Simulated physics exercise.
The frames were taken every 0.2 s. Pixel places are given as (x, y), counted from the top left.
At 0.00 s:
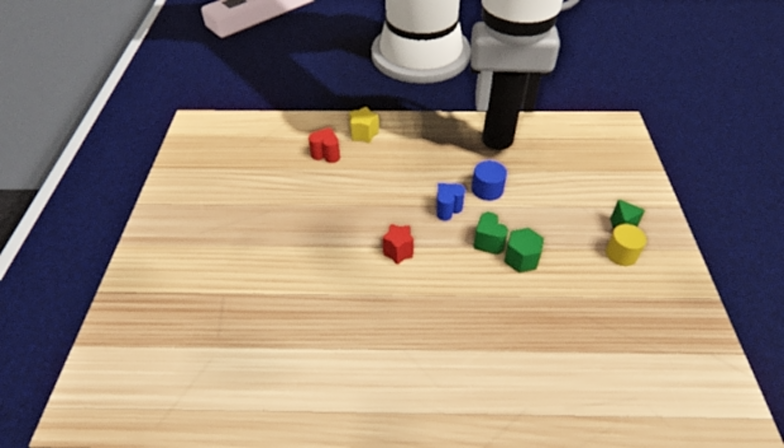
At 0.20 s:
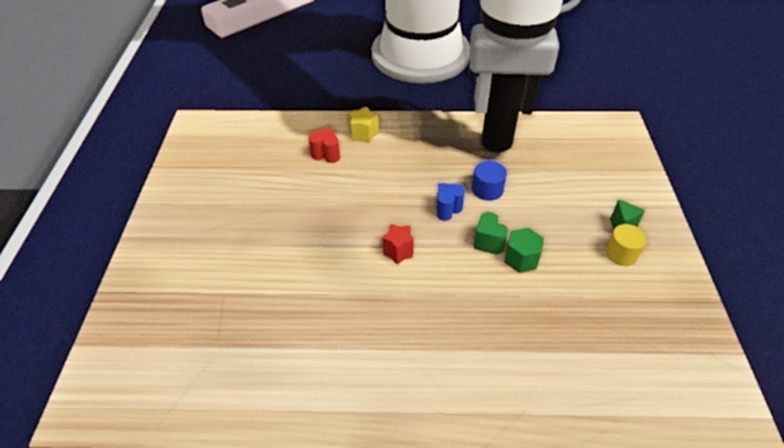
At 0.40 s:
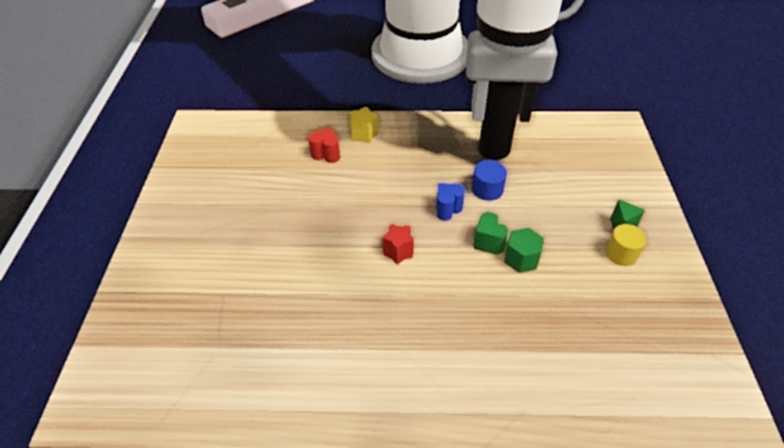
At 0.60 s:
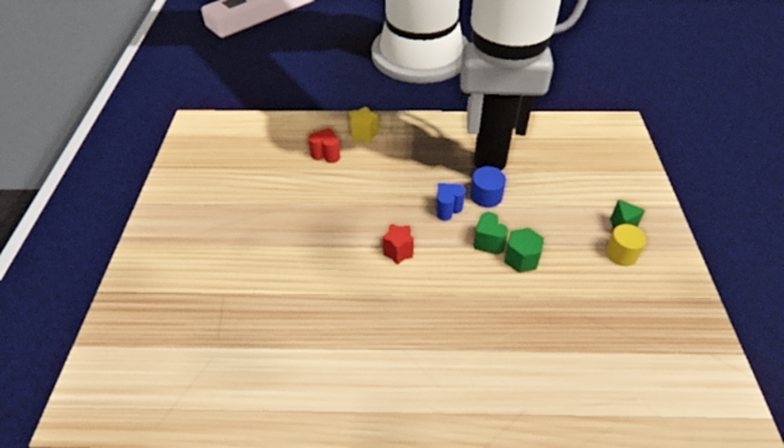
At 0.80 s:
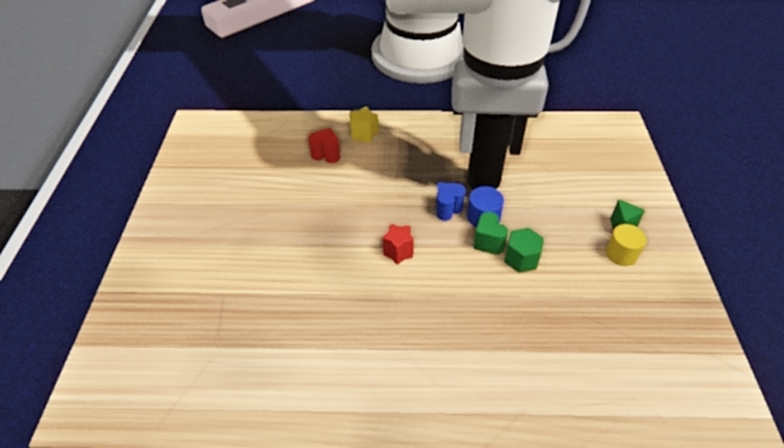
On a wooden board, a robot arm's black bar moves toward the viewer, pushing a blue round block closer to green blocks.
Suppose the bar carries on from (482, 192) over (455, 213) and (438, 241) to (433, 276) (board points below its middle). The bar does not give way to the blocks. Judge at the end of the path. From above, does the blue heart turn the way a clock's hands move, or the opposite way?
It is turned clockwise.
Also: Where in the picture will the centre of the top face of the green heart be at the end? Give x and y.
Close to (509, 253).
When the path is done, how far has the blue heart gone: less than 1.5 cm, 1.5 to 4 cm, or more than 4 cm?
The answer is over 4 cm.
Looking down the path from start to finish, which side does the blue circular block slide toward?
The answer is left: Facing from the path's start to its end, that's where the blue circular block shifts.
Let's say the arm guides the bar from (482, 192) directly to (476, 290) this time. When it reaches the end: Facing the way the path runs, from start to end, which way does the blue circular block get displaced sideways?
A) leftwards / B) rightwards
The answer is B.
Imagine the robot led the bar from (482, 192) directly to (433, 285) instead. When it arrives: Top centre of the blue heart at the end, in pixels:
It will likely be found at (434, 205).
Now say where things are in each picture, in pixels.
In the first picture, bar's lower end at (498, 140); blue heart at (450, 191); blue circular block at (491, 171); green heart at (492, 224); green hexagonal block at (526, 241).
In the second picture, bar at (497, 142); blocks still.
In the third picture, bar at (494, 150); blocks still.
In the fourth picture, bar at (490, 162); blue circular block at (490, 177).
In the fifth picture, bar at (484, 181); blue heart at (450, 191); blue circular block at (487, 198); green heart at (492, 225); green hexagonal block at (526, 241).
The first path, step by step. One third of the way, bar at (455, 203); blue heart at (425, 203), turned 30° clockwise; blue circular block at (477, 218); green heart at (495, 242), turned 20° clockwise.
Two thirds of the way, bar at (438, 231); blue heart at (410, 213), turned 100° clockwise; blue circular block at (474, 235); green heart at (504, 248), turned 20° clockwise; green hexagonal block at (532, 243).
At the end, bar at (434, 266); blue heart at (410, 213), turned 100° clockwise; blue circular block at (473, 250); green heart at (509, 253); green hexagonal block at (535, 243), turned 15° anticlockwise.
